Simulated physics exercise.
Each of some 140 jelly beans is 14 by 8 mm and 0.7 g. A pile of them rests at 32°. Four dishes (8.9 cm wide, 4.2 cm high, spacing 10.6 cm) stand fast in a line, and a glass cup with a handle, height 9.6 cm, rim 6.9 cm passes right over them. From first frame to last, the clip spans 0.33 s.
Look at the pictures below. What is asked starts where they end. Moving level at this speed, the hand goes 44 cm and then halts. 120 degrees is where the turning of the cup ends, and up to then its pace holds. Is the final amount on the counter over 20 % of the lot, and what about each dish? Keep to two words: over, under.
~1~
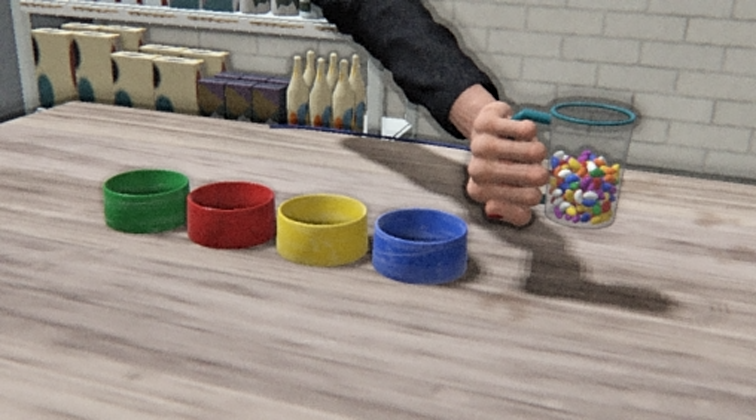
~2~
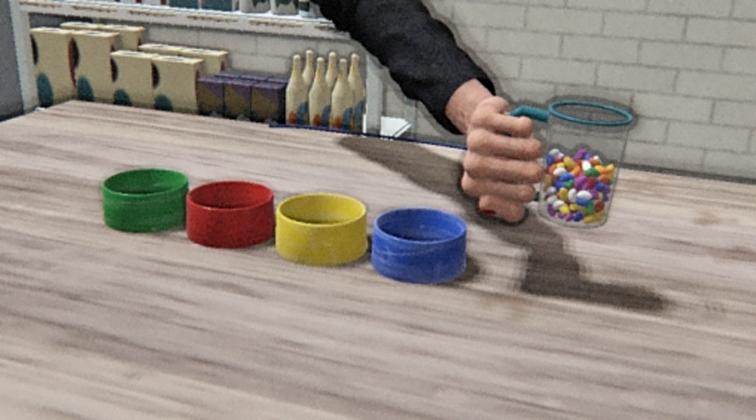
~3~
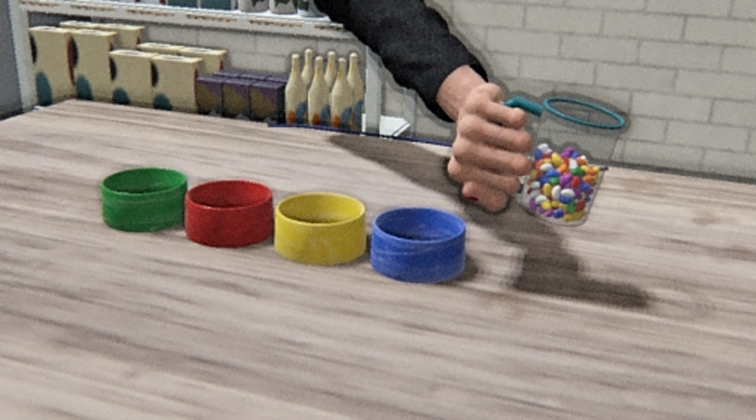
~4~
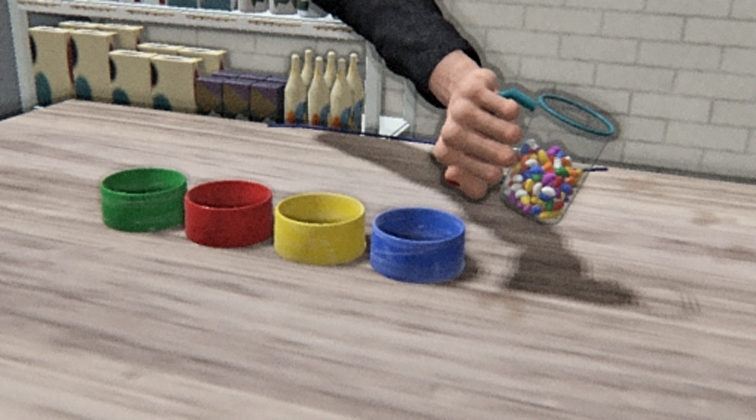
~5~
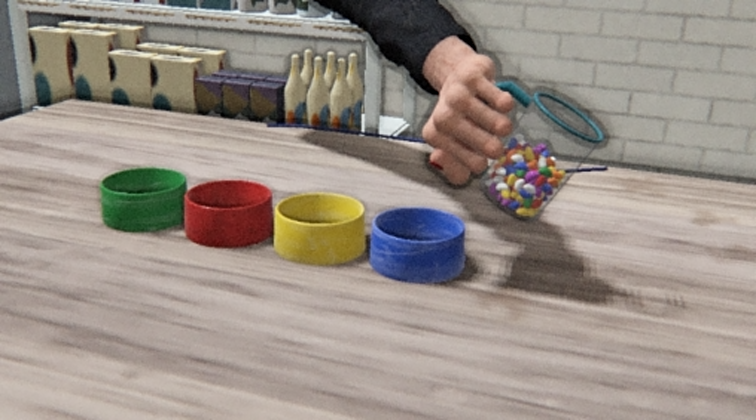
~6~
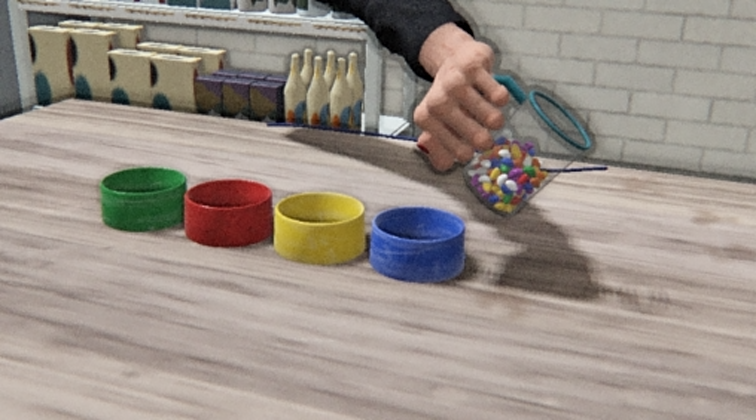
Red dish: Under, blue dish: Over, green dish: Under, yellow dish: Under, counter: Under.
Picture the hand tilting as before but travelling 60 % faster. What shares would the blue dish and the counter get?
Shares: Blue 0, counter 20.
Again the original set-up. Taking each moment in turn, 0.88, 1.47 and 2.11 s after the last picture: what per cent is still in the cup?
Approx. 5 / 0 / 0 percent.
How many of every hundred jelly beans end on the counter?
Close to 5 per cent, give or take.
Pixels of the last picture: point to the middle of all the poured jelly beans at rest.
Close to pixel (413, 246).
Then, 0.88 s after the last picture, tilt 120 degrees; cup holds 5 %, blue 90 %.
Then, 1.47 s after the last picture, tilt 120 degrees; cup holds 0 %, blue 95 %.
Then, 2.11 s after the last picture, tilt 120 degrees; cup holds 0 %, blue 95 %.
In the end, red 0 %, blue 95 %, green 0 %, yellow 0 %, counter 5 %.
